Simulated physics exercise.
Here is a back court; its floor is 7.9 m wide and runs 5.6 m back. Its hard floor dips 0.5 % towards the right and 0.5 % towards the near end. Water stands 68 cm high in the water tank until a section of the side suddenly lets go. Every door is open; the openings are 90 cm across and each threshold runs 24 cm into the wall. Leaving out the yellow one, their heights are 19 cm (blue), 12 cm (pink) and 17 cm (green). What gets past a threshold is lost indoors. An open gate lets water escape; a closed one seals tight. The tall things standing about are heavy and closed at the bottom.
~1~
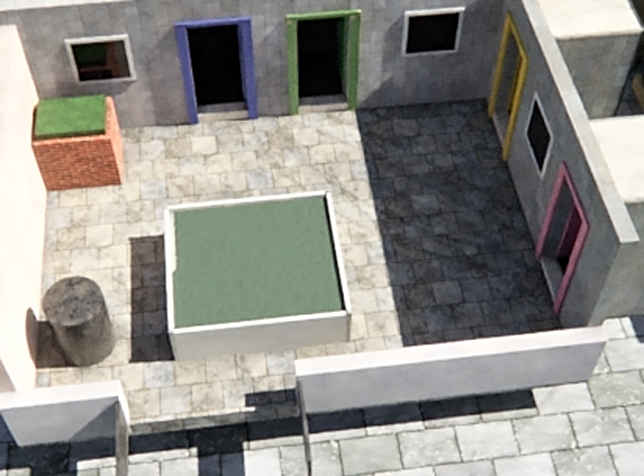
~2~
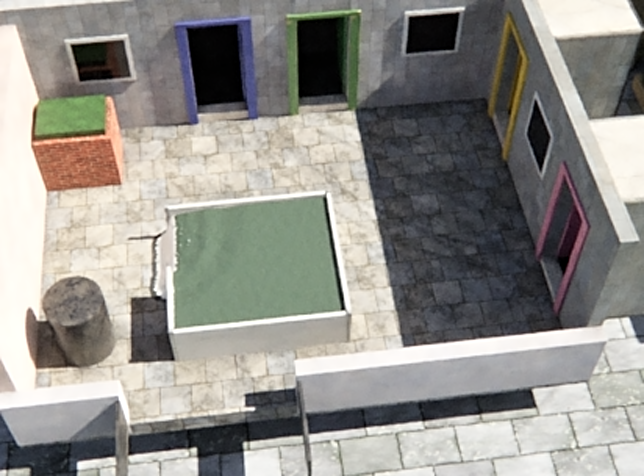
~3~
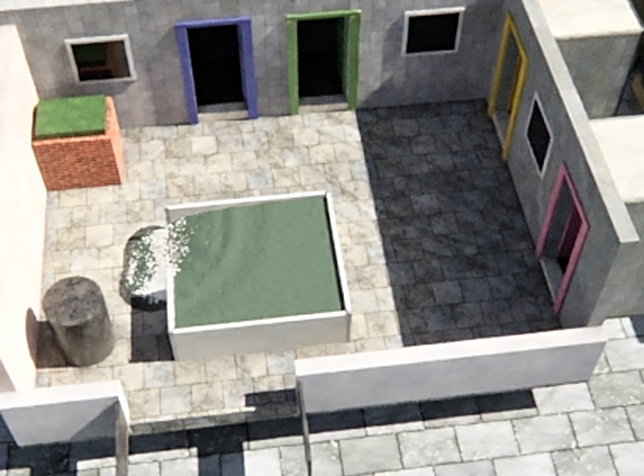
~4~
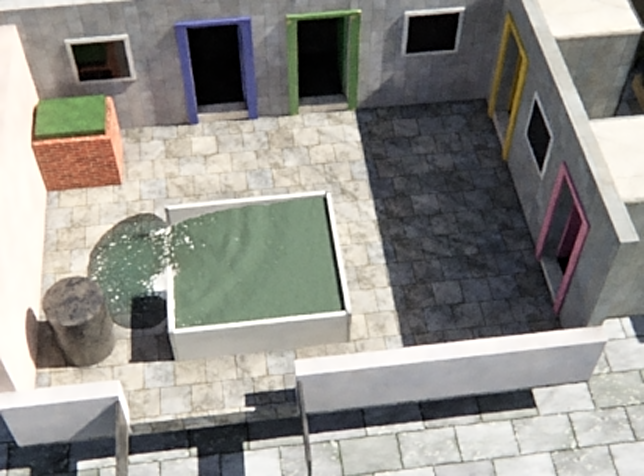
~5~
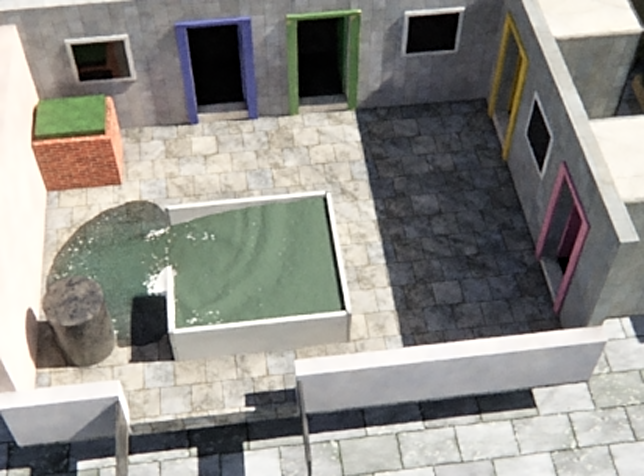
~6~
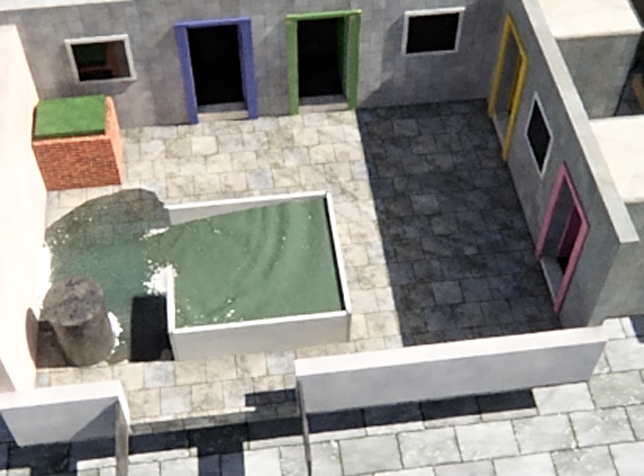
The video shows a walled courtyard with coloured doorways and a tank of still green water; water then pours through a gap in the tank's left side, spreading across the paving and around a dark cylinder toward the left wall.
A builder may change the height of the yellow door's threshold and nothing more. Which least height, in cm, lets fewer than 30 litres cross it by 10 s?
Close to 11 cm is just enough.
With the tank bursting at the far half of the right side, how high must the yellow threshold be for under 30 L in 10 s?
Some 19 cm.
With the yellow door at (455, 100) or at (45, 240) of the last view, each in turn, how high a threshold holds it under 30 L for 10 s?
About 8.0 and 33 cm.
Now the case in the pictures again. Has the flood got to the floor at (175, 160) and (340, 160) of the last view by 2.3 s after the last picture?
In that order: Under water, dry.
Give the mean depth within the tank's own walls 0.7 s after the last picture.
Some 52 cm.
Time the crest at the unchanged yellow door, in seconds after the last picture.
At about 6.0 s.
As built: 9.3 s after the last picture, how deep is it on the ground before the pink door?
Some 11.0 cm.
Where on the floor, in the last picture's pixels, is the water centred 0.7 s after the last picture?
At about (213, 280).
Then, 0.7 s after the last picture water covers 15 % of the floor, deepest (48 cm) near (47, 197); it has not reached the yellow door.
Then, 2.3 s after the last picture water covers 35 % of the floor, deepest (38 cm) near (58, 196); it has not reached the yellow door.
Then, 9.3 s after the last picture water covers 95 % of the floor, deepest (16 cm) near (493, 368); 13 cm at the yellow door, 0 litres in over its 20 cm threshold.
At the yellow door as built, the water peaked near 16 cm, 6.1 s after the last picture.
With a threshold of 9 cm, 57 litres would have come in within the 10 s; with 12 cm, 17 litres. So under 30 litres takes about 11 cm.
